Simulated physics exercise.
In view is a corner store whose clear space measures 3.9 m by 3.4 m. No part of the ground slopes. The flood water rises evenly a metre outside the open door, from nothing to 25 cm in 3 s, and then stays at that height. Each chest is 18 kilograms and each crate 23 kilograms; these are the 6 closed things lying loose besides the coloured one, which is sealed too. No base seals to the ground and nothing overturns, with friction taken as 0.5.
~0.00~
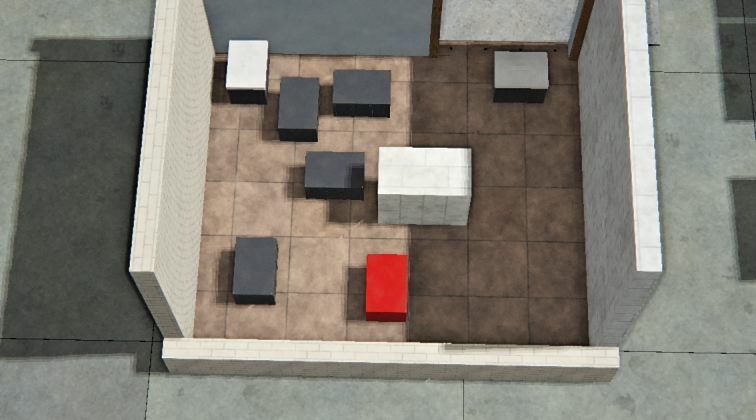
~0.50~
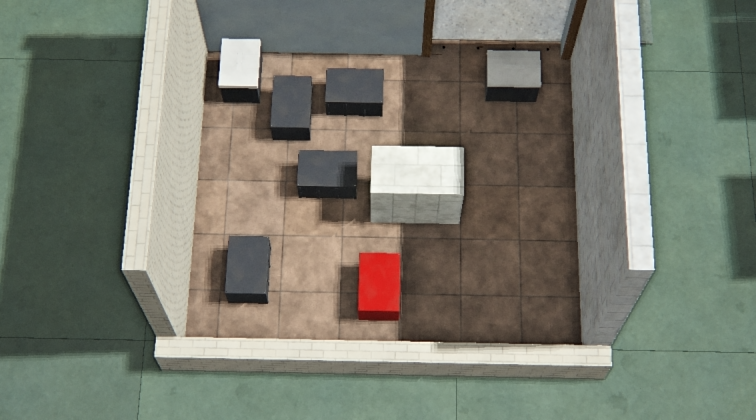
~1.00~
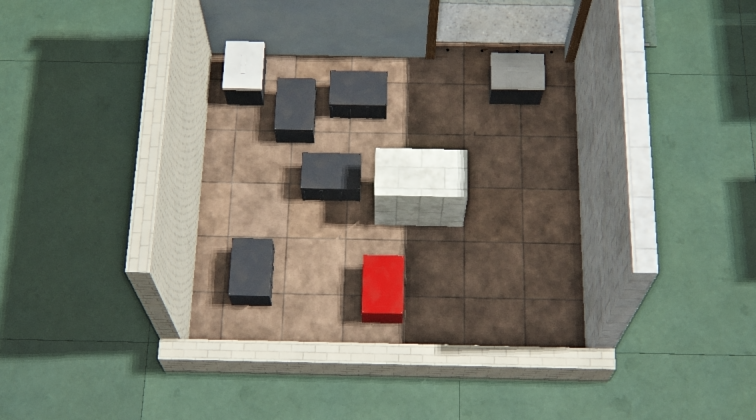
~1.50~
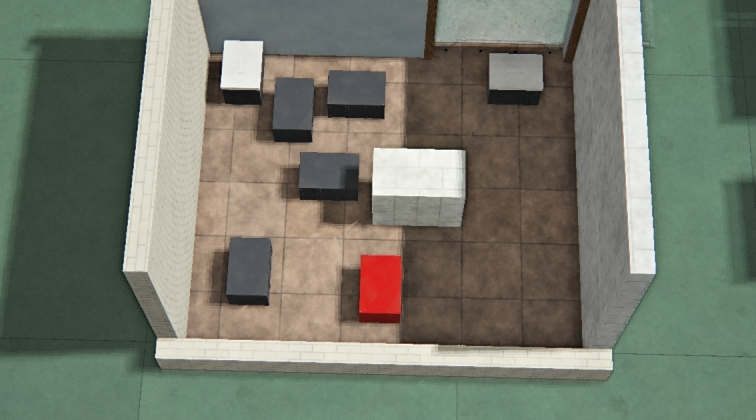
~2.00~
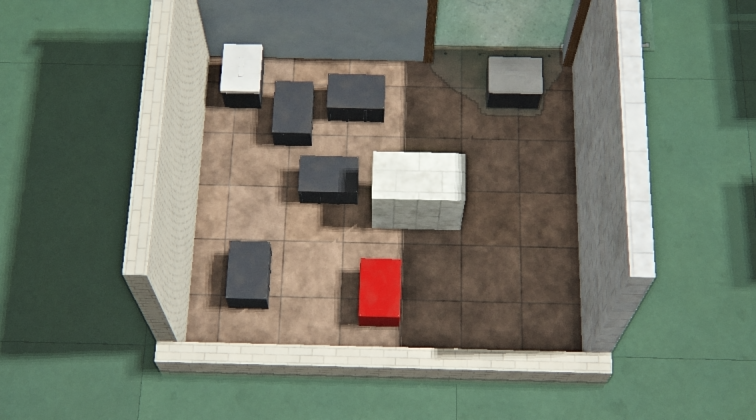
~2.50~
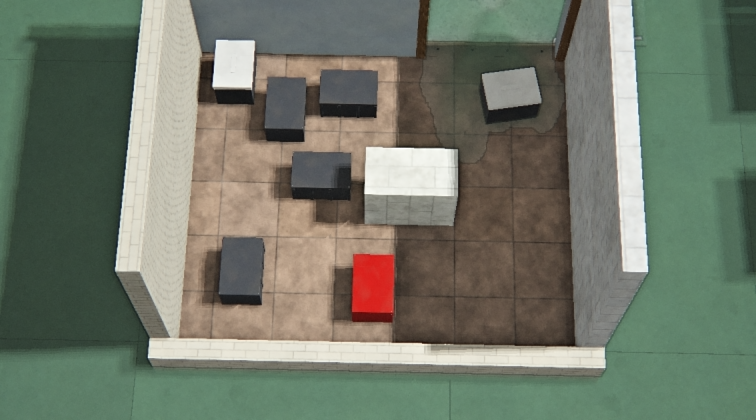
The video shows a small walled room with a red crate, dark boxes and pale blocks on a tiled floor. Greenish water covers the ground outside, then spreads in at the upper right, where a grey box shifts and turns slightly.
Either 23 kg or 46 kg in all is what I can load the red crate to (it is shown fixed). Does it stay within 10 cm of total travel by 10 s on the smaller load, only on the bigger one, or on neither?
No mass offered succeeds.
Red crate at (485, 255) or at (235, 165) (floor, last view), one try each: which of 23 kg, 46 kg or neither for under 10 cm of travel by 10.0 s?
Taking the two spots in turn, neither keeps it, then neither keeps it.
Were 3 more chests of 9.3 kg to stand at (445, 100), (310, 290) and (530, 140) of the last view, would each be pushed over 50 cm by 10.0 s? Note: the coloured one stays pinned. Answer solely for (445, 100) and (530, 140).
Order as asked: Goes beyond / goes beyond.
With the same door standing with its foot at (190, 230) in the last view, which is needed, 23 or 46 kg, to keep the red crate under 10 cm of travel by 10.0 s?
Well, then both options come up short.
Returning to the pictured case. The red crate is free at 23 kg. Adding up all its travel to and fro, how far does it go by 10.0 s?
Some 200 centimetres of travel in total.
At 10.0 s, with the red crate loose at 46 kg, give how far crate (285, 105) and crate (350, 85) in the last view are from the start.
In that order: 30 cm, 20 cm.
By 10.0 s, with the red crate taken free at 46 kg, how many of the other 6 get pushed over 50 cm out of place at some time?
That comes to 1.
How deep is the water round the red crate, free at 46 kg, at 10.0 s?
Something like 15 centimetres.
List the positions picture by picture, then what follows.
The first frame shows the red crate at (387, 283), on the bottom; 0.0 m2 under water; 0 of 7 have shifted.
The second frame shows the red crate at (379, 282) rests on the ground; water covers 0.0 m2; 0 of 7 have shifted.
The third frame shows the red crate at (383, 284) rests on the ground; water covers 0.0 m2; 0 of 7 have shifted.
The fourth frame shows the red crate at (381, 284) rests on the ground; water covers 0.0 m2; 0 of 7 have shifted.
The fifth frame shows the red crate at (380, 287) rests on the ground; water covers 0.3 m2; 0 of 7 have shifted.
The sixth frame shows the red crate at (373, 283) rests on the ground; water covers 1.0 m2; 1 of 7 have shifted.
After 3.5 s the red crate would be 0 cm from its start with 23 kg and 0 cm from its start with 46 kg; 0 cm of water round it then.
After 4.5 s the red crate would be 0 cm from its start with 23 kg and 0 cm from its start with 46 kg; 1 cm of water round it then.
After 7.0 s the red crate would be 85 cm from its start with 23 kg and 18 cm from its start with 46 kg; 9 cm of water round it then.
After 10.0 s the red crate would be 176 cm from its start with 23 kg and 77 cm from its start with 46 kg; 15 cm of water round it then.
